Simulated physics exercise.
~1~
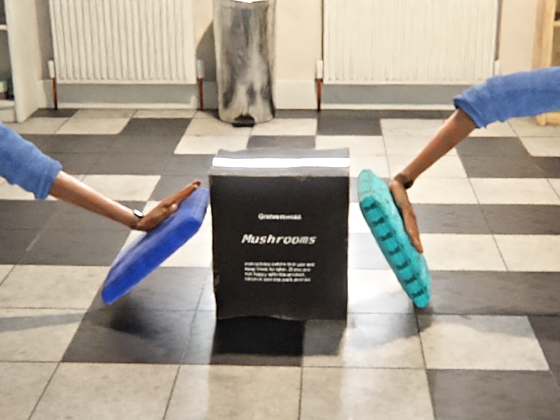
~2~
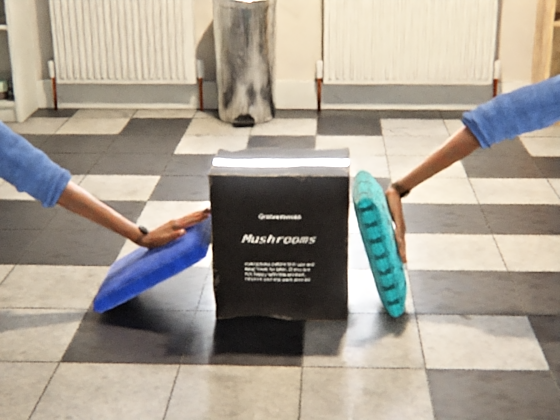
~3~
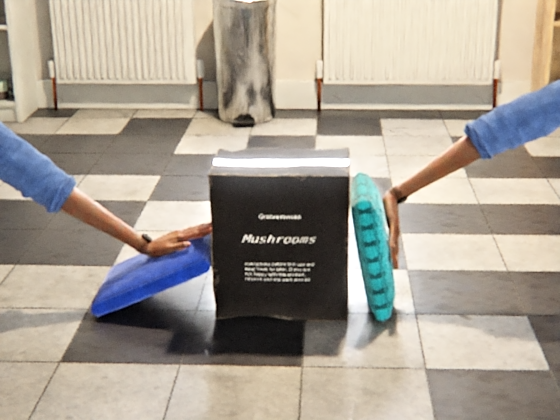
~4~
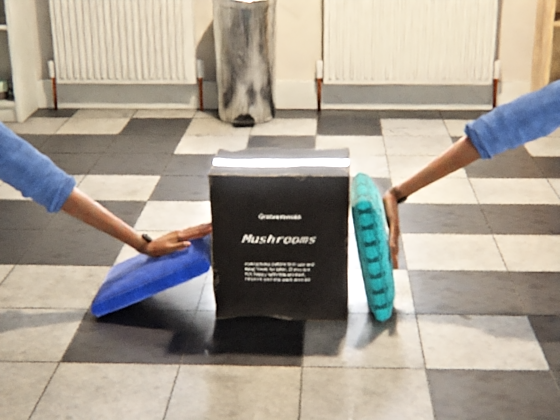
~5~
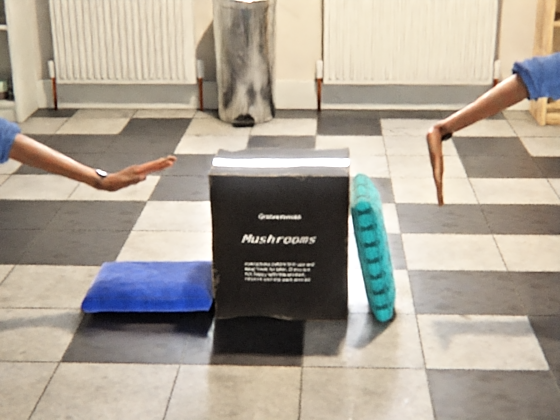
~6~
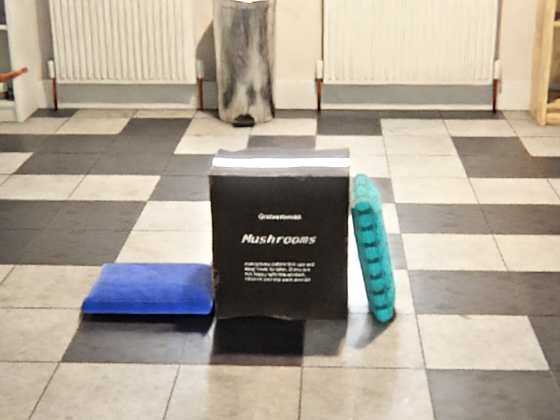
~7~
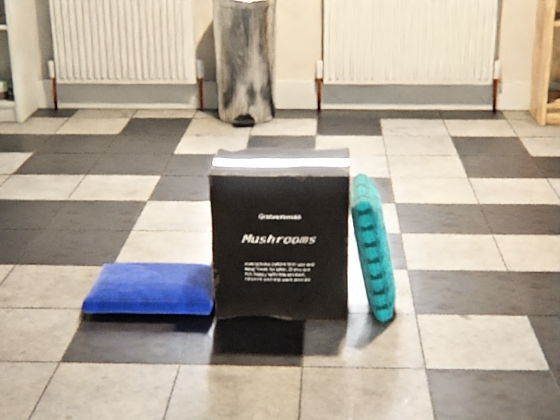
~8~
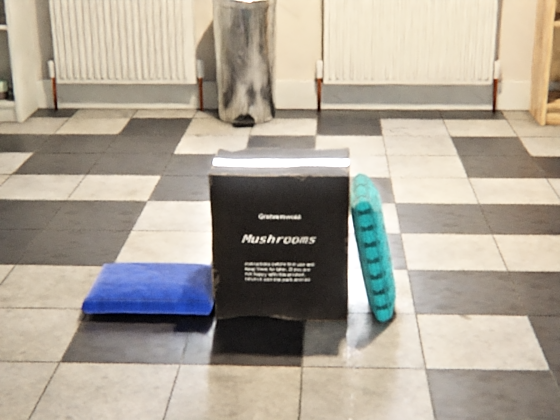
A black box labelled "Mushrooms" stands upright on a bare floor of black, grey and cream tiles, seen from the front with white radiators and a metal bin behind it. Two hands in blue sleeves reach in from either side, the left holding a blue pillow and the right a turquoise one with a bumpy surface. They tilt the pillows against the box, the blue one sinking low and the turquoise one nearly upright. Then both hands let go and draw back out of view. The blue pillow drops flat beside the box, while the turquoise one stays leaning against its right side.
